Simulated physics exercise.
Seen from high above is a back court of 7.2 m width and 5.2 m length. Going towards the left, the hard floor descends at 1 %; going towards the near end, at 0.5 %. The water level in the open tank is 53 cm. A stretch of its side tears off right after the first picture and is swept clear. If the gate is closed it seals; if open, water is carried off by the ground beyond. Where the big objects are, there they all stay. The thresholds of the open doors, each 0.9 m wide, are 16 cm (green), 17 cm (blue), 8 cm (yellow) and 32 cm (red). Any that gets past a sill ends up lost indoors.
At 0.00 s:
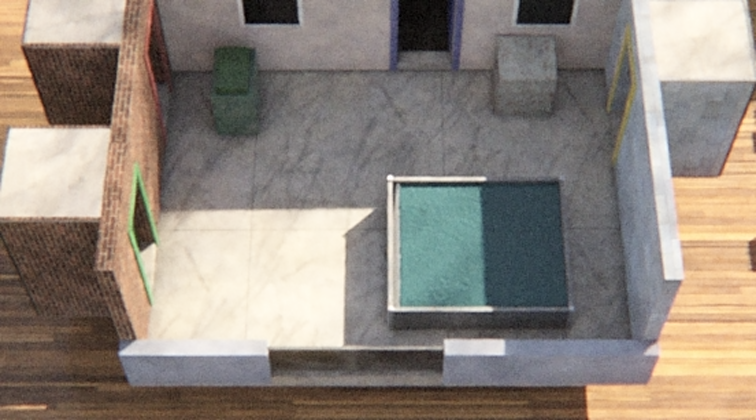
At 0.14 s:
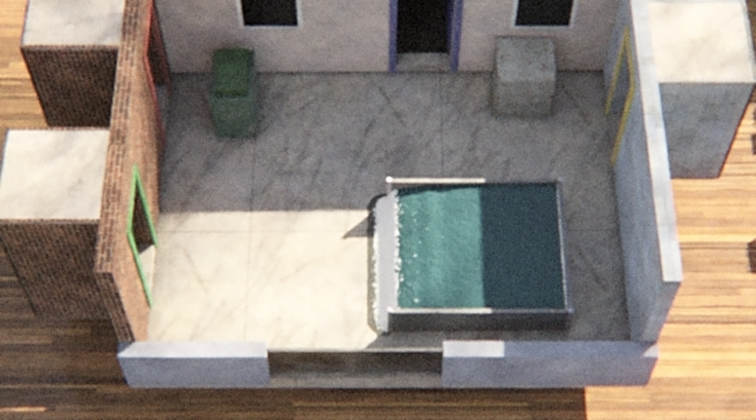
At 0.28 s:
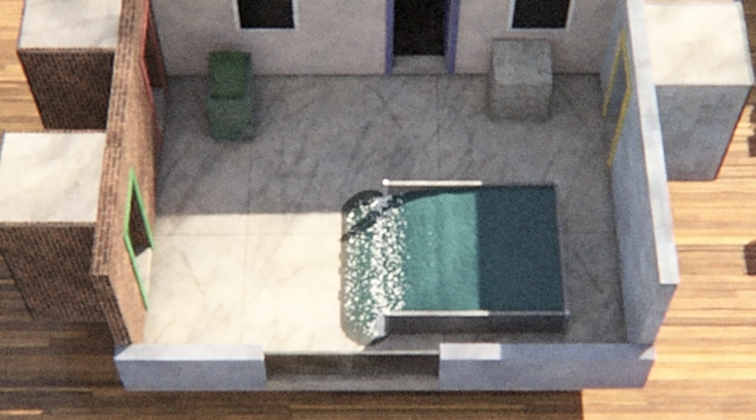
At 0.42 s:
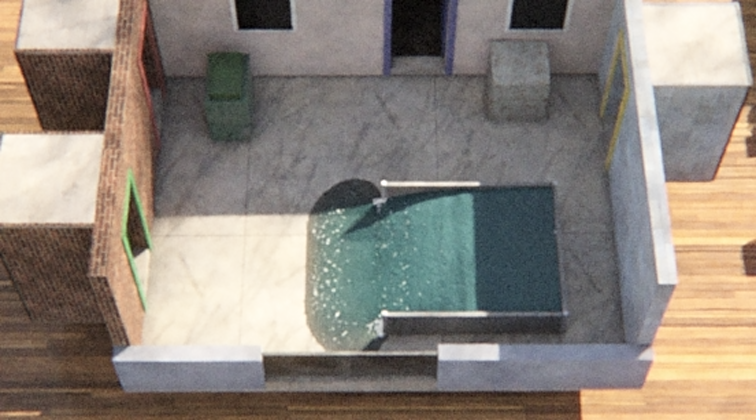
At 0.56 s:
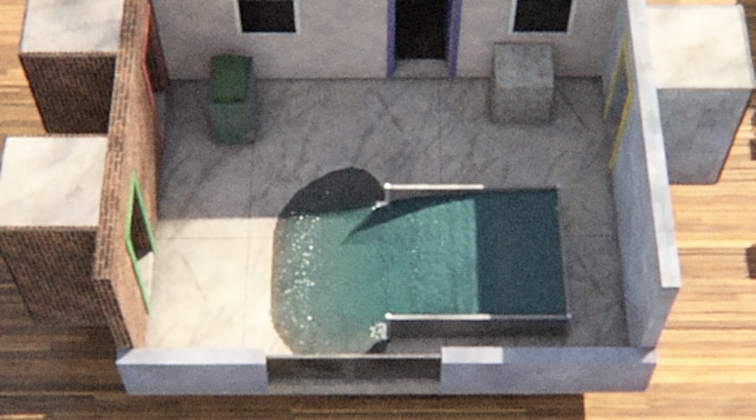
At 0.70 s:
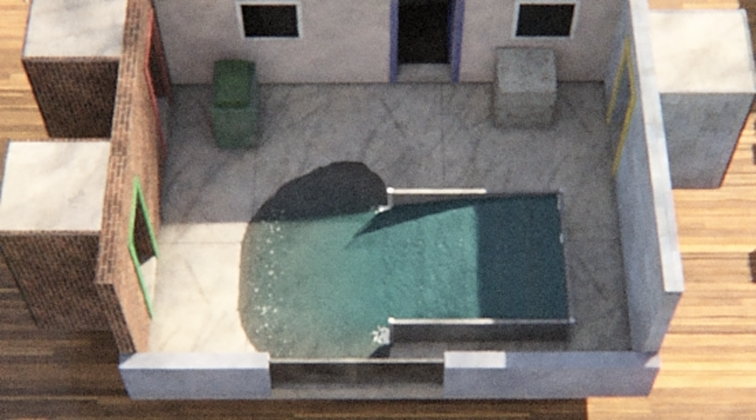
Teal water pouring from the open left side of a rectangular tank, foaming at first, then spreading leftward across a walled courtyard floor.
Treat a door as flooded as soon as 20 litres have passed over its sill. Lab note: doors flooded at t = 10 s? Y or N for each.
The green door lets in a larger amount than the limit; the blue door lets in a smaller amount than the limit; the yellow door lets in a smaller amount than the limit; the red door lets in a smaller amount than the limit.
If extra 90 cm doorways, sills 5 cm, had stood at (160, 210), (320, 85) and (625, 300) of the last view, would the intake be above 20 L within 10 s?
Check each in turn: The first succeeds, the second fails, the third fails.
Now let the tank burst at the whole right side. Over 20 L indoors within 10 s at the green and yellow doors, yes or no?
At the green door the limit is not exceeded; at the yellow door it is surpassed.
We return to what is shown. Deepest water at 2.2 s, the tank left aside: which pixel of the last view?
Spot: Approx. (147, 375).
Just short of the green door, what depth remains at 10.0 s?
I'd put it near 12.0 cm.
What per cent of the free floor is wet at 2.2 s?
Wet share: Near 45 percent.
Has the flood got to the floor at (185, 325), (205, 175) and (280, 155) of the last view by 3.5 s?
Going in order, covered, then covered, then covered.
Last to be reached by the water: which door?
Looks like the yellow door.
After 1.4 s water covers 45 % of the floor and is deepest (26 cm) near (155, 288); green door 26 cm at the sill, 1 L in, blue door not reached, yellow door not reached, red door not reached.
After 2.2 s water covers 45 % of the floor and is deepest (40 cm) near (147, 375); green door 30 cm at the sill, 42 L in, blue door not reached, yellow door not reached, red door 11 cm at the sill, 0 L in.
After 3.5 s water covers 50 % of the floor and is deepest (31 cm) near (147, 375); green door 30 cm at the sill, 140 L in, blue door not reached, yellow door not reached, red door 15 cm at the sill, 0 L in.
After 6.0 s water covers 75 % of the floor and is deepest (25 cm) near (172, 93); green door 15 cm at the sill, 185 L in, blue door 7 cm at the sill, 0 L in, yellow door not reached, red door 23 cm at the sill, 0 L in.
After 10.0 s water covers 95 % of the floor and is deepest (14 cm) near (147, 375); green door 12 cm at the sill, 186 L in, blue door 12 cm at the sill, 0 L in, yellow door 8 cm at the sill, 0 L in, red door 8 cm at the sill, 0 L in.
